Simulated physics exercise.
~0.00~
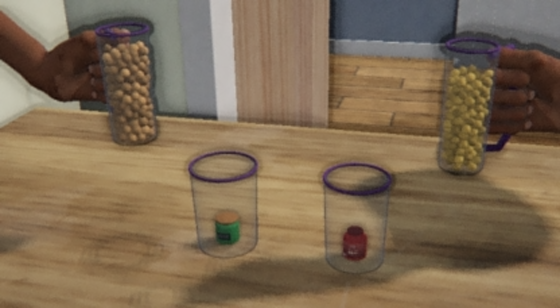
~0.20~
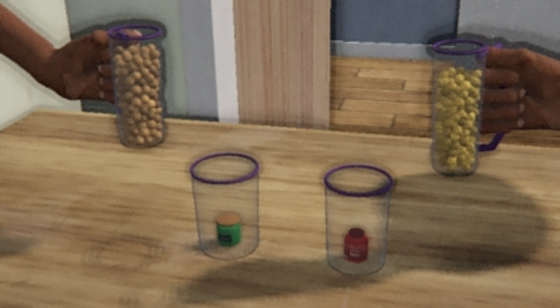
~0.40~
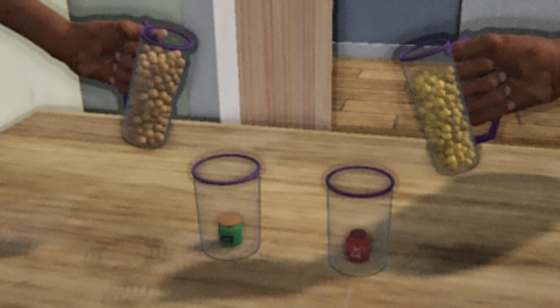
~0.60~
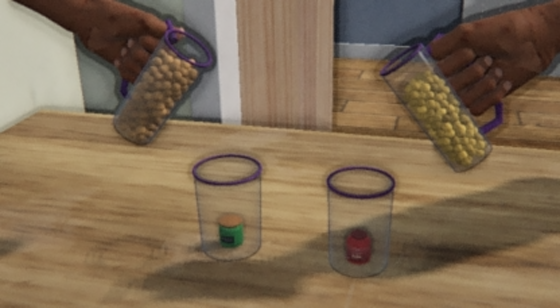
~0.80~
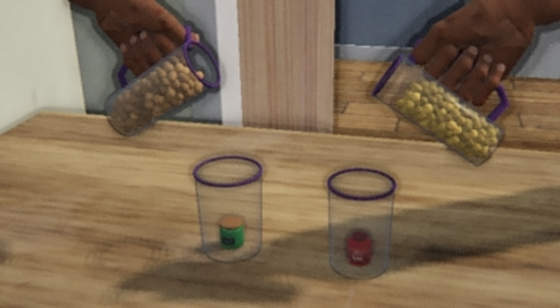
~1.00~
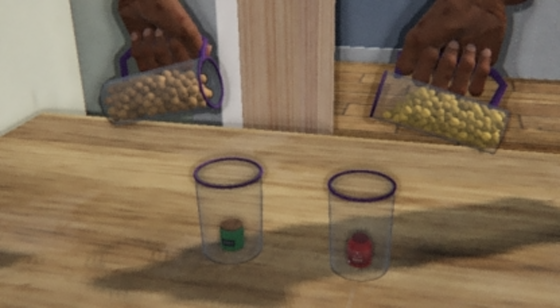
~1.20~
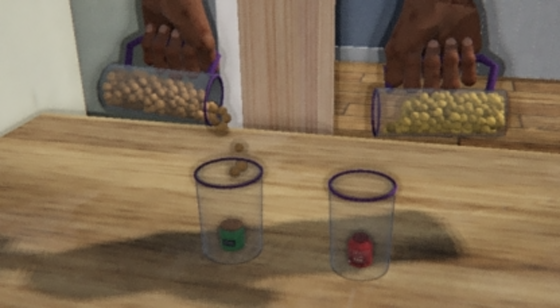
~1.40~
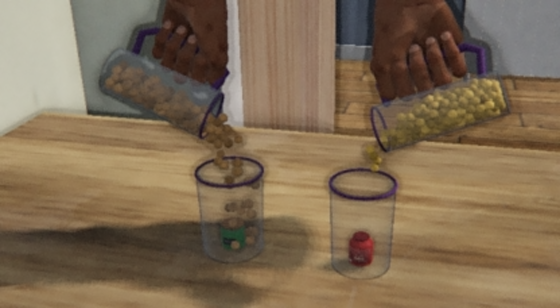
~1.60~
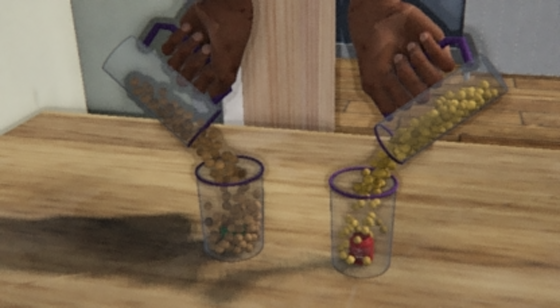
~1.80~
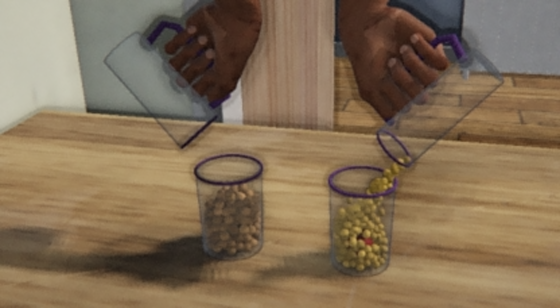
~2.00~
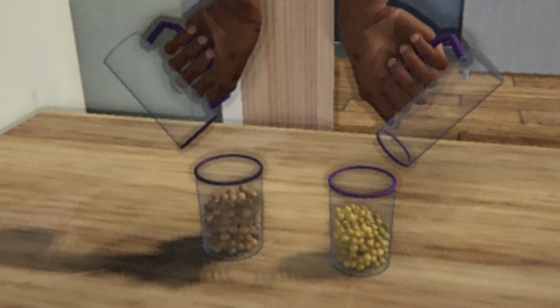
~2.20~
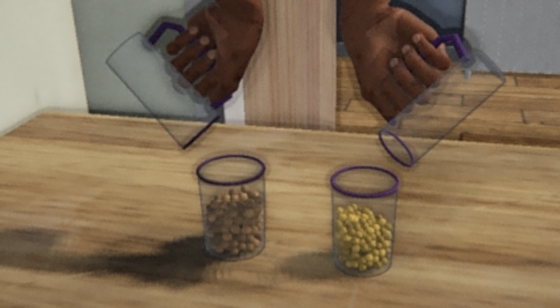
In this clip, two hands tilt clear cups of brown and yellow balls over two see-through glasses holding a small green object and a small red one. The left cup starts pouring first, then the right, until both cups are empty and both objects are buried.
